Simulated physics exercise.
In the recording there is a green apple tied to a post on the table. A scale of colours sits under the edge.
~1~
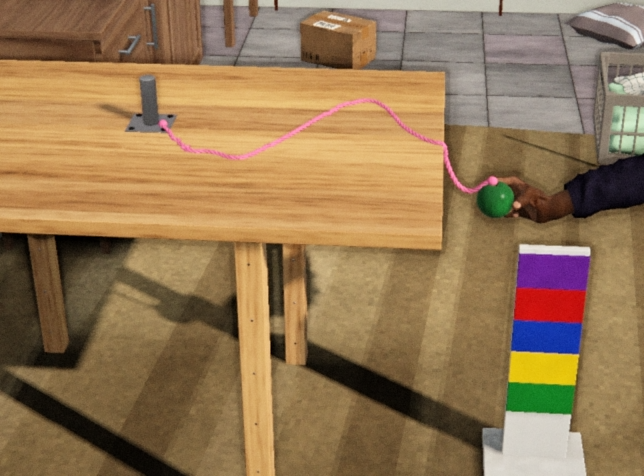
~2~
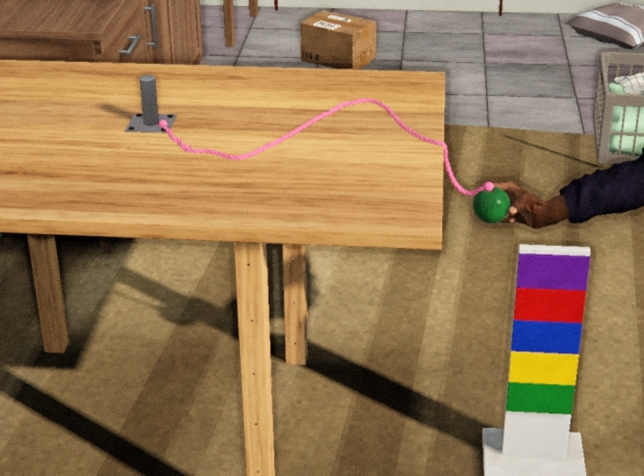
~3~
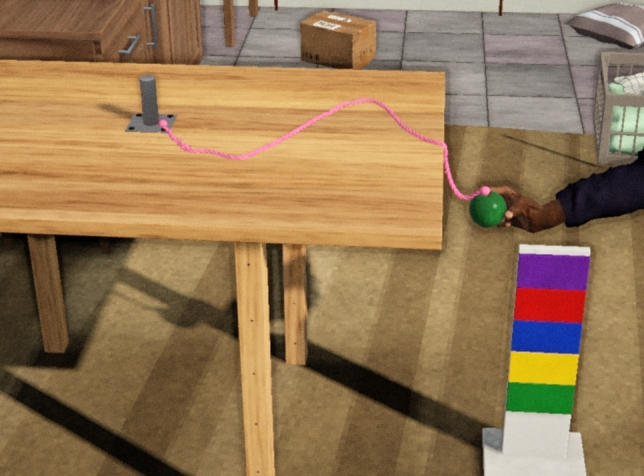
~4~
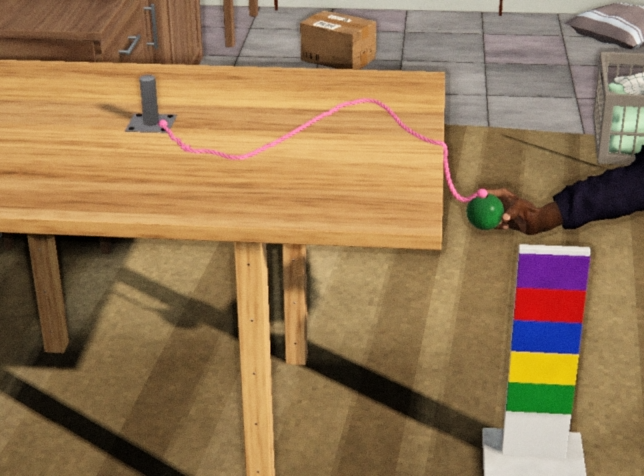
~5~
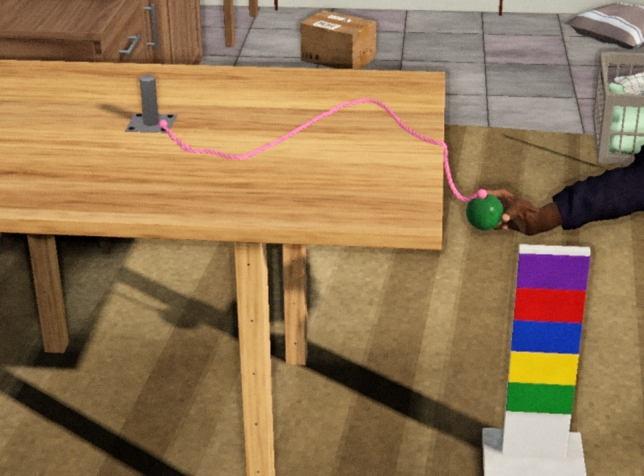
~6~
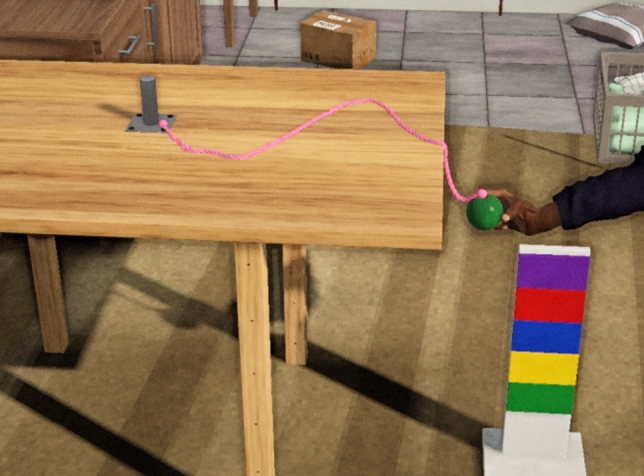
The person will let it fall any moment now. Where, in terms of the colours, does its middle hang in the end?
The green one.
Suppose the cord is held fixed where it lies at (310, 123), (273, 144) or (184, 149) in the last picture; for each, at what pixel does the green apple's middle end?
Roughly (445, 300), (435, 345) and (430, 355), in that order.
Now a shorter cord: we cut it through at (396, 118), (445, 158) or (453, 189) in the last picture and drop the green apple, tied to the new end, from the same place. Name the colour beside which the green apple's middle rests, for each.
One at a time, the answers are: Purple; blue; yellow.
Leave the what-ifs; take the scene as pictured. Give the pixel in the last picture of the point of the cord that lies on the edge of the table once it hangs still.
It's the bit near (336, 110).
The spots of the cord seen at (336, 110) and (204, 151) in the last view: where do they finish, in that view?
End positions: About (443, 154) and about (256, 132).
Soon after, apple near (427, 352); level with yellow.
After that, apple near (442, 392); level with green.
In the end, apple near (424, 388); level with green. Its middle rests at the green band.
